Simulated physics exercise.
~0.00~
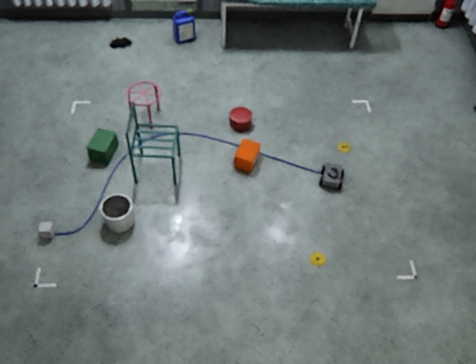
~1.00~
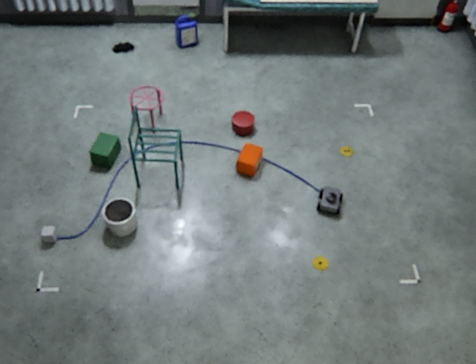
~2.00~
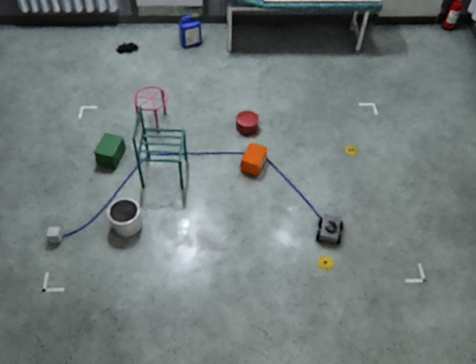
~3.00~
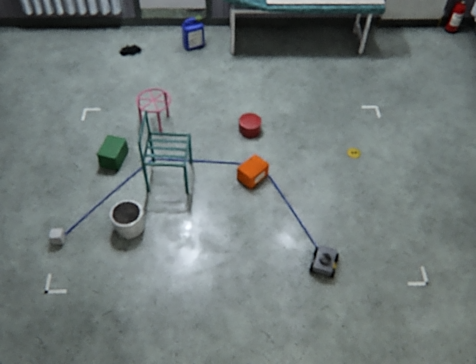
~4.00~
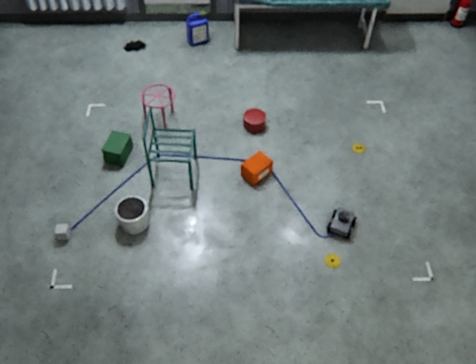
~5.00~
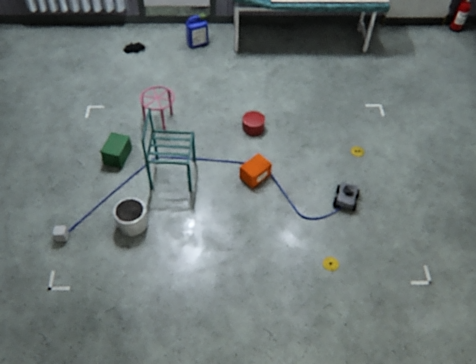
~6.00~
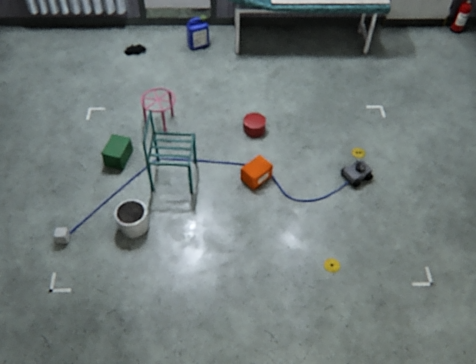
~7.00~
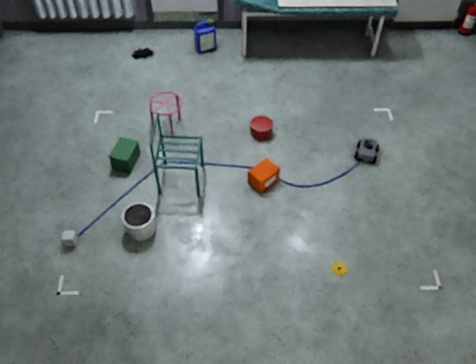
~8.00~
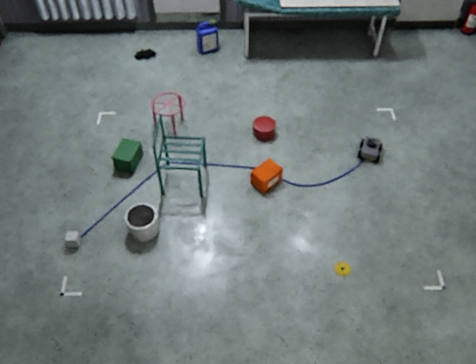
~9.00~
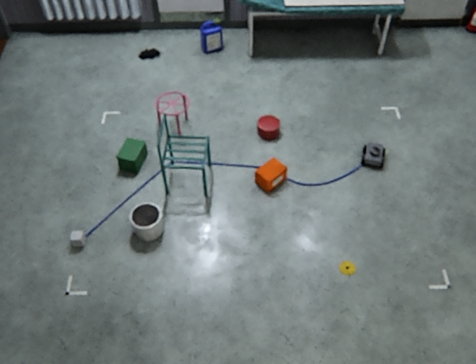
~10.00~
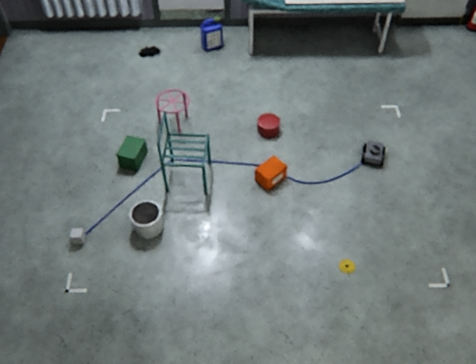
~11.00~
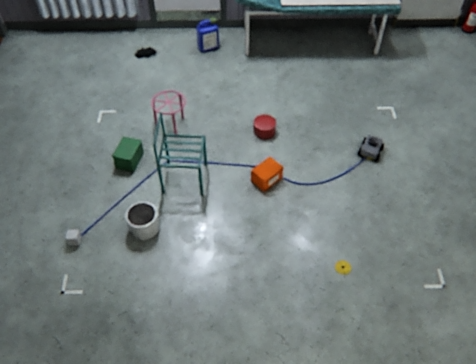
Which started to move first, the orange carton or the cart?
The cart started to move first. The orange carton only shifted later, once the lead had been pulled tight.
